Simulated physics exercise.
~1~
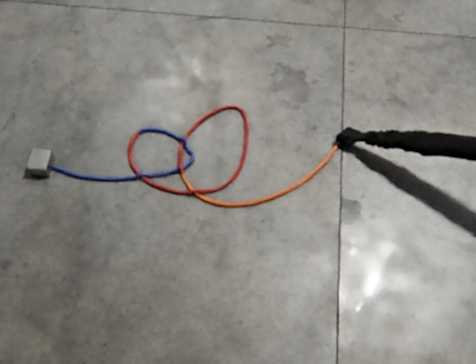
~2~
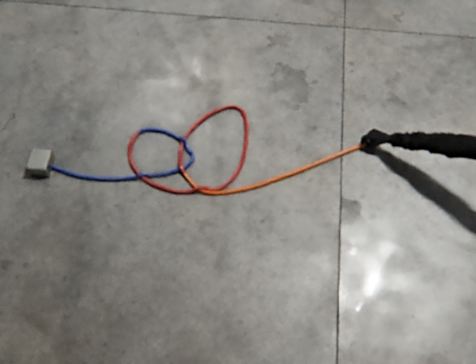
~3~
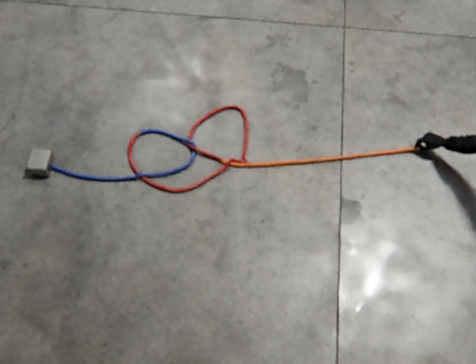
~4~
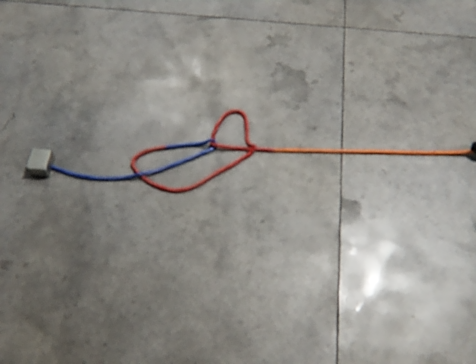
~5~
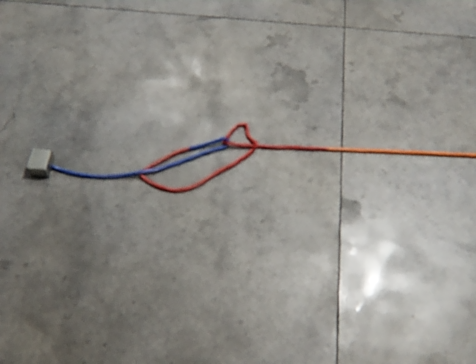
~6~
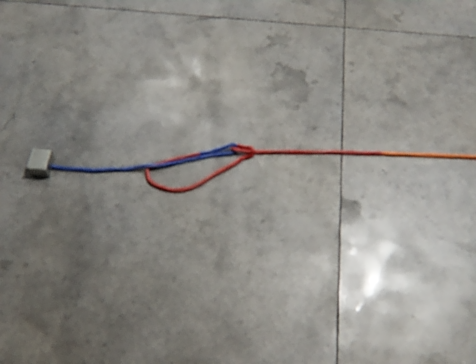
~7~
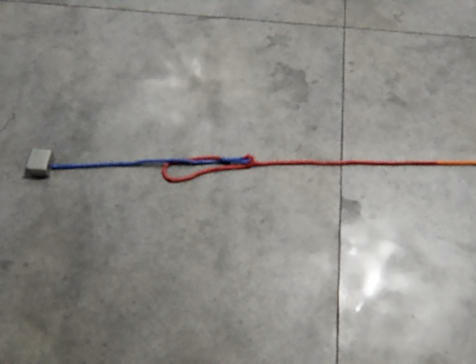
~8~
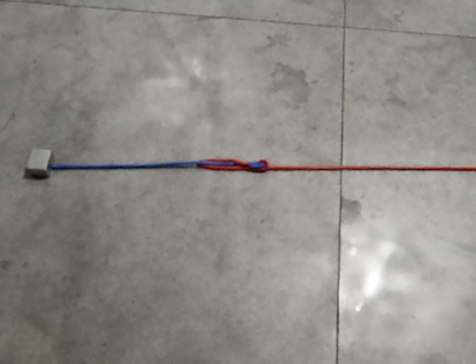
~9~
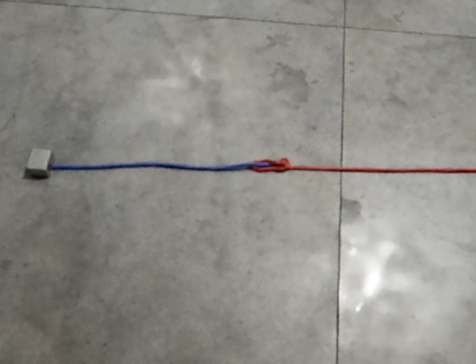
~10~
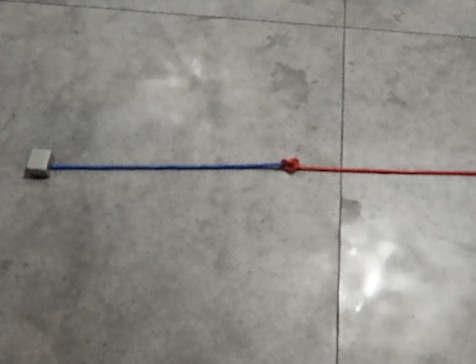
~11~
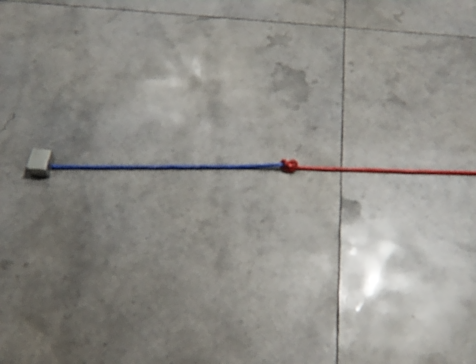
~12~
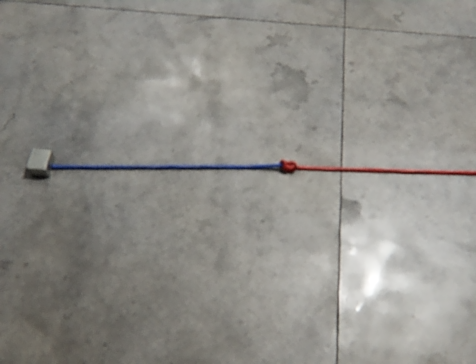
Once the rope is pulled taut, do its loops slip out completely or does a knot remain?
A knot remains. The loops shrink down into a small, tight red knot where the blue part of the rope meets the red.
